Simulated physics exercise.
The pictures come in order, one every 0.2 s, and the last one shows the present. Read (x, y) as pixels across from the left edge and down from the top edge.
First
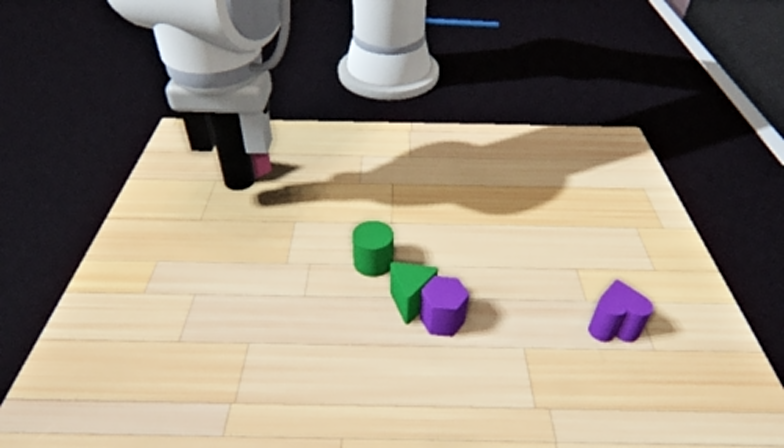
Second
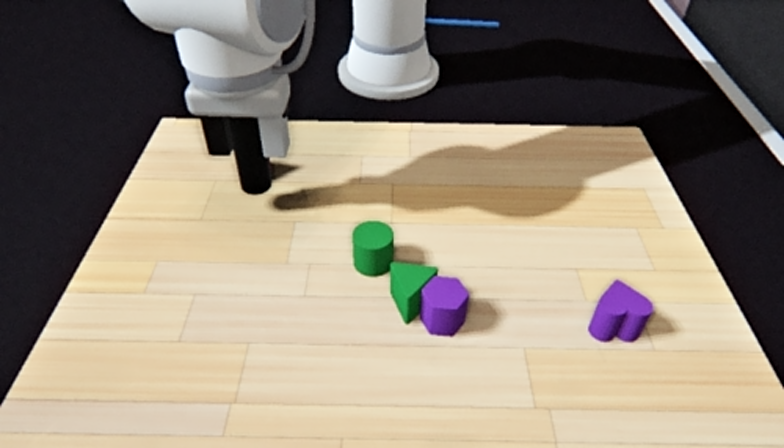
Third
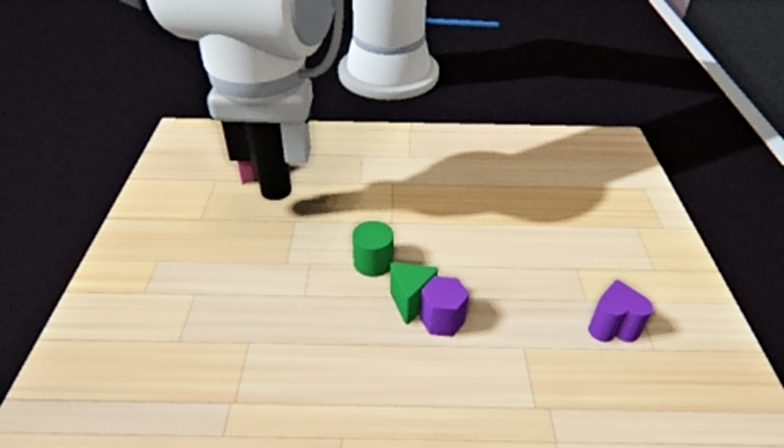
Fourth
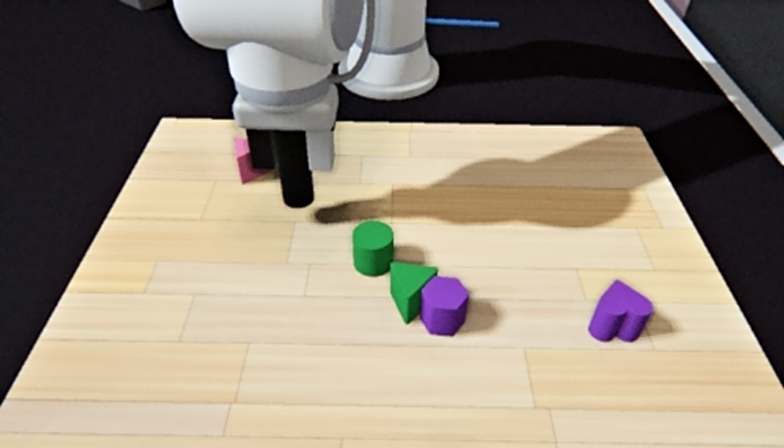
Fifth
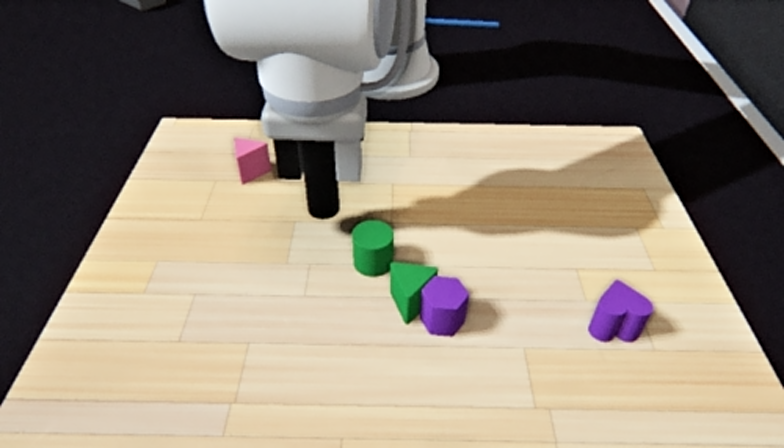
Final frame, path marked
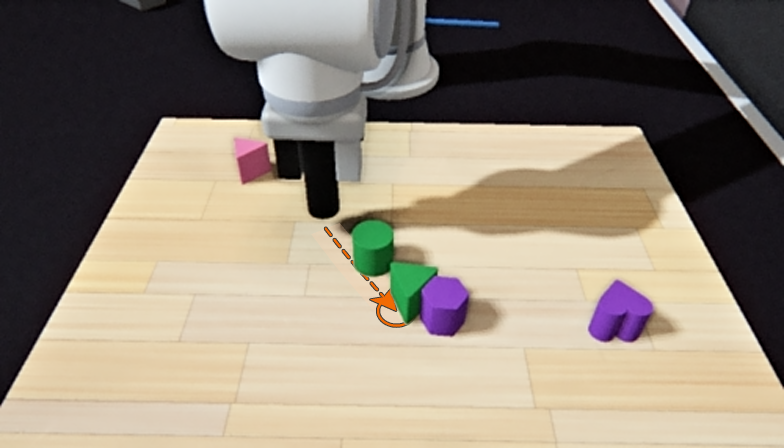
On a pale wooden tabletop, a robot arm holds a black bar upright near the far left, with a green cylinder, green triangular block, purple hexagon and purple heart lying still. The arm slides steadily right and slightly nearer, uncovering a pink triangular block behind it and closing on the green cylinder.
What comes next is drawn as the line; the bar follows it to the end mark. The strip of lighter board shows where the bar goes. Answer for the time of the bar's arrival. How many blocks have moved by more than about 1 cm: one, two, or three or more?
The answer is three or more blocks.
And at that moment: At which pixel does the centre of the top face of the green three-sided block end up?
Near (441, 297).
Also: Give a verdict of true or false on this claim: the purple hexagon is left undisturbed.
False - the claim does not hold.
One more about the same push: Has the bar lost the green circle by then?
Answer: Yes.
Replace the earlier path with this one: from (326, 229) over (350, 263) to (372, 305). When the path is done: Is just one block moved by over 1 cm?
Going by the path, yes.
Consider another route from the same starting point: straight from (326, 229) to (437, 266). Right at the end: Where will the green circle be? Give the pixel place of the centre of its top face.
Its top middle: (397, 254).
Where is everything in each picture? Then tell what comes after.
In the first frame, bar tip (240, 182); block tops, green circle (373, 234); green three-sided block (413, 275); purple hexagon (446, 292).
In the second frame, bar (257, 186); blocks unchanged.
In the third frame, bar (277, 191); blocks unchanged.
In the fourth frame, bar (299, 199); blocks unchanged.
In the fifth frame, bar (324, 209); green circle (373, 234); green three-sided block (413, 275); purple hexagon (446, 292).
Path on the board, straight from (326, 229) to (396, 311).
The first path, step by step. One third of the way, bar (345, 235); green circle (379, 238).
Two thirds of the way, bar (370, 262); green circle (409, 250).
At the end, bar (397, 292); green circle (420, 255); green three-sided block (441, 297), turned 20° anticlockwise; purple hexagon (478, 305), turned 20° anticlockwise.
